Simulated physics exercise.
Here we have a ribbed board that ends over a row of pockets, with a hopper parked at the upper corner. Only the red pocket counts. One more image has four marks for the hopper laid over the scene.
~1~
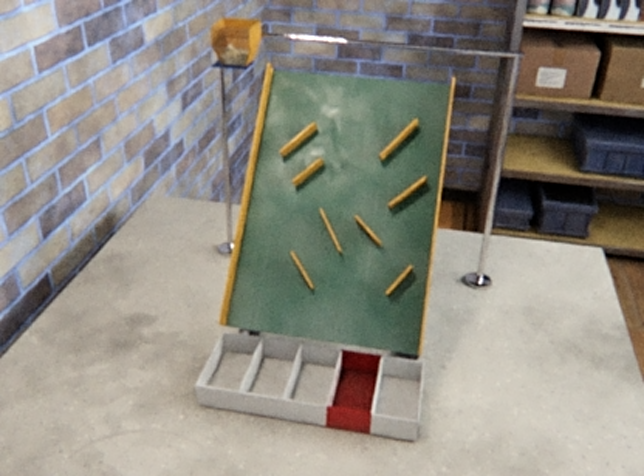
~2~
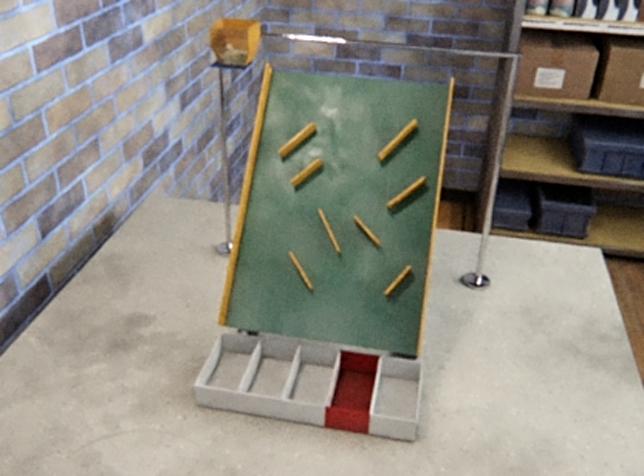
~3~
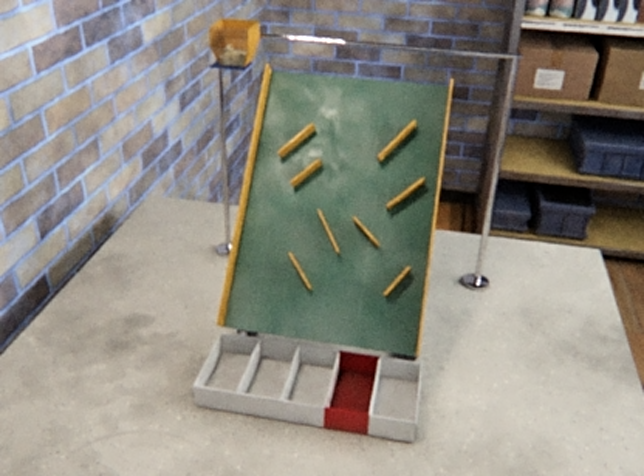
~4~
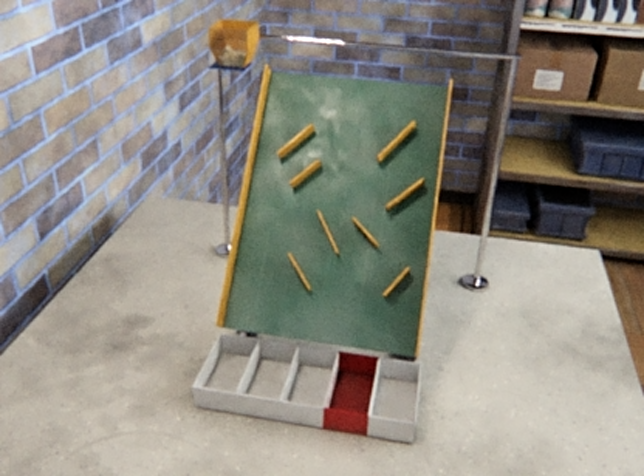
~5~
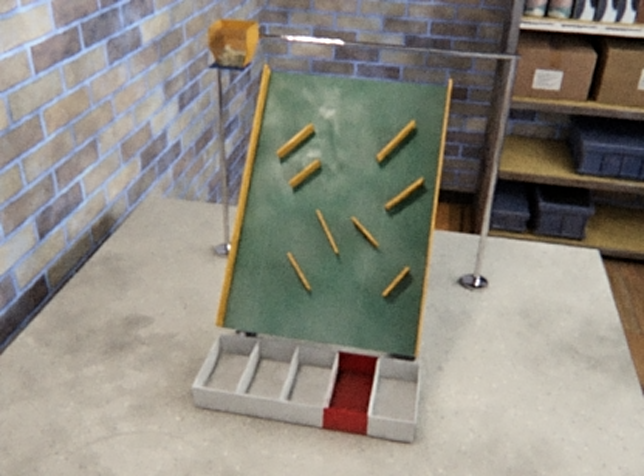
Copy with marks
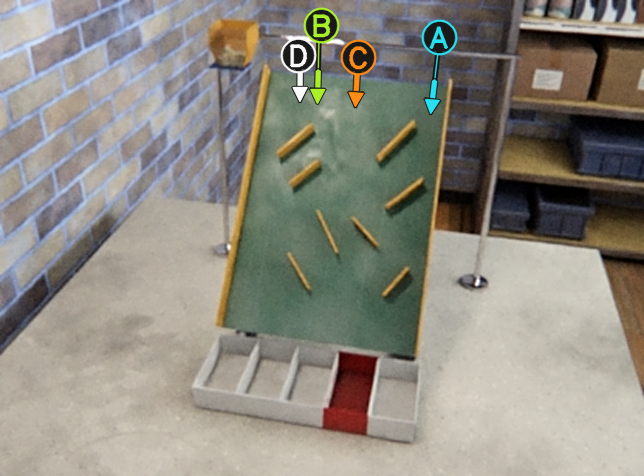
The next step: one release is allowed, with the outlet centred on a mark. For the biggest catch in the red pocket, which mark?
Choose C.
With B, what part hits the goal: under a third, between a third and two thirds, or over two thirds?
Under a third.
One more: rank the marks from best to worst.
The order is C, A, B, D.
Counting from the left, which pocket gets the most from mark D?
The first from the left.
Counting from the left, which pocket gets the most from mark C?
The fourth from the left.
On the marked copy, mark A meets the board at (431, 108); mark B meets the board at (317, 98); mark C meets the board at (355, 101); mark D meets the board at (299, 96).
With A, about a third in the red pocket, about half in other pockets, a small part outside the box.
With B, about a quarter in the red pocket, most in other pockets, a stray few held on the board, a stray few outside the box.
With C, most in the red pocket, about a quarter in other pockets.
With D, a stray few in the red pocket, nearly all in other pockets, a small part outside the box.
